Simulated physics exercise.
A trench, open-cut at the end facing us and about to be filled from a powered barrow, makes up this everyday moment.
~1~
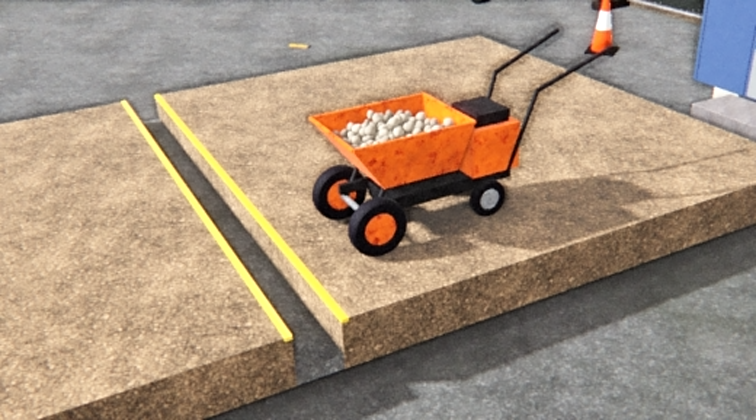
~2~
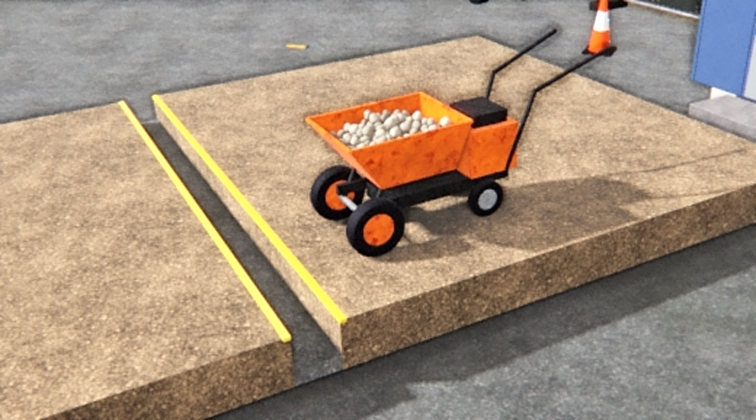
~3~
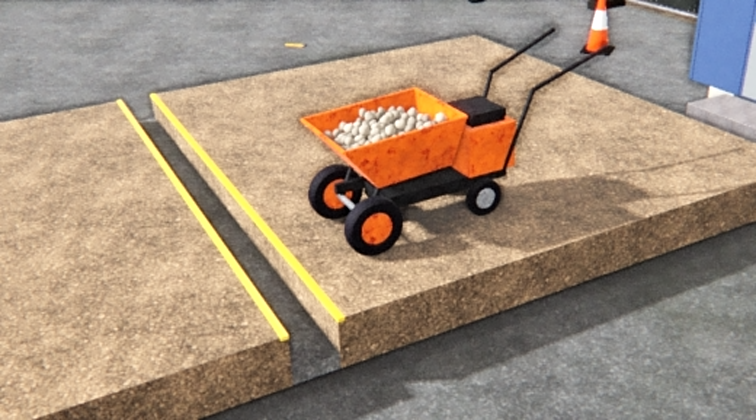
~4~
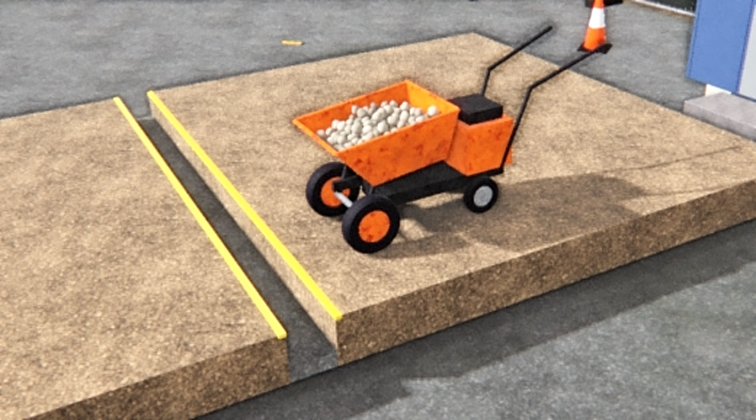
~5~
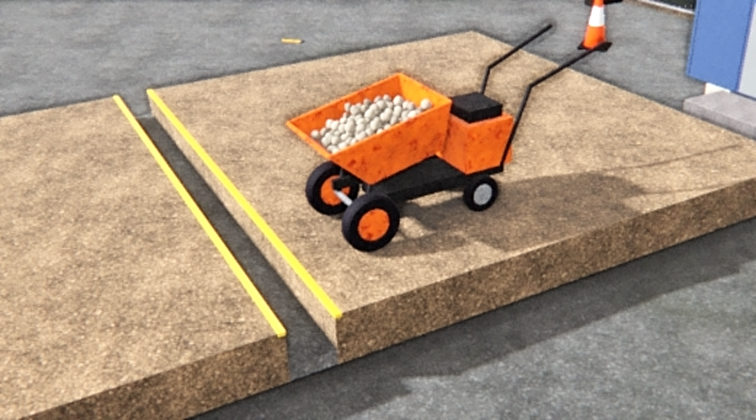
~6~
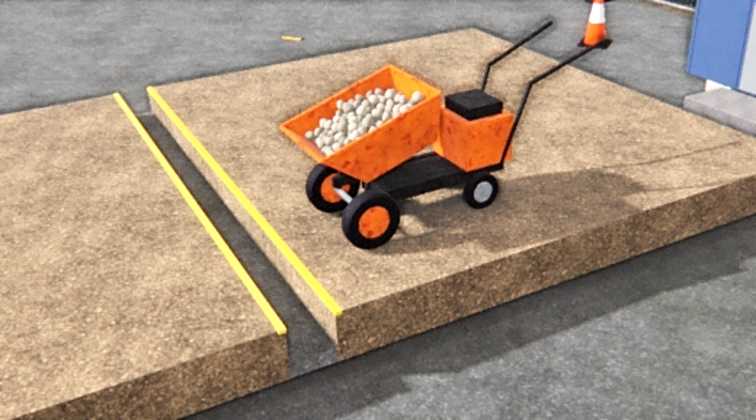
On a paved yard, an orange powered barrow standing beside a yellow-edged trench gradually tilting its skip of pale pebbles forward.
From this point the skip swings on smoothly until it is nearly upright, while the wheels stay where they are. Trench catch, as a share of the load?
Trench gets most.
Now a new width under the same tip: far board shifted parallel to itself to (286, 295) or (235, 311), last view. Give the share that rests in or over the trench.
In order: 30 per cent, then 100 per cent.
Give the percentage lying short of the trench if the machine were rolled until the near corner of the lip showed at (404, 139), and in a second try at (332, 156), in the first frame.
The first gives close to 30 per cent and the second 0 per cent.
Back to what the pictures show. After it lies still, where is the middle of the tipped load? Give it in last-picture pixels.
Close to (250, 273) in the last view.
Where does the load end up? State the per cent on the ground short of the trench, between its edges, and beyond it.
Estimates - short: 0 in a hundred, between: 70 in a hundred, beyond: 30 in a hundred.
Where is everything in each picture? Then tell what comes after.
The first picture shows lip of the skip (353, 151), level; top of the load (399, 131), river pebbles; first edge of the trench (323, 293); far edge (269, 310), the trench over half as wide as the skip, and about as deep as wide.
The second picture shows lip of the skip (350, 152), level; top of the load (396, 131).
The third picture shows lip of the skip (345, 153), tipped barely; top of the load (400, 128).
The fourth picture shows lip of the skip (336, 154), tipped a little; top of the load (393, 123).
The fifth picture shows lip of the skip (329, 158), tipped a little; top of the load (399, 115).
The sixth picture shows lip of the skip (322, 162), tipped clearly; top of the load (391, 109); first edge of the trench (317, 286); far edge (263, 302).
Just after the last frame, skip tipped steeply; every one in the skip.
A moment on, skip tipped steeply; the larger part in the skip; about a tenth in or heaped over the trench; just a few beyond it; just a few falling.
Further on, skip tipped right over; roughly a quarter in the skip; roughly half in or heaped over the trench; roughly a quarter beyond it.
When it is over, skip tipped right over; roughly two thirds in or heaped over the trench; roughly a third beyond it.
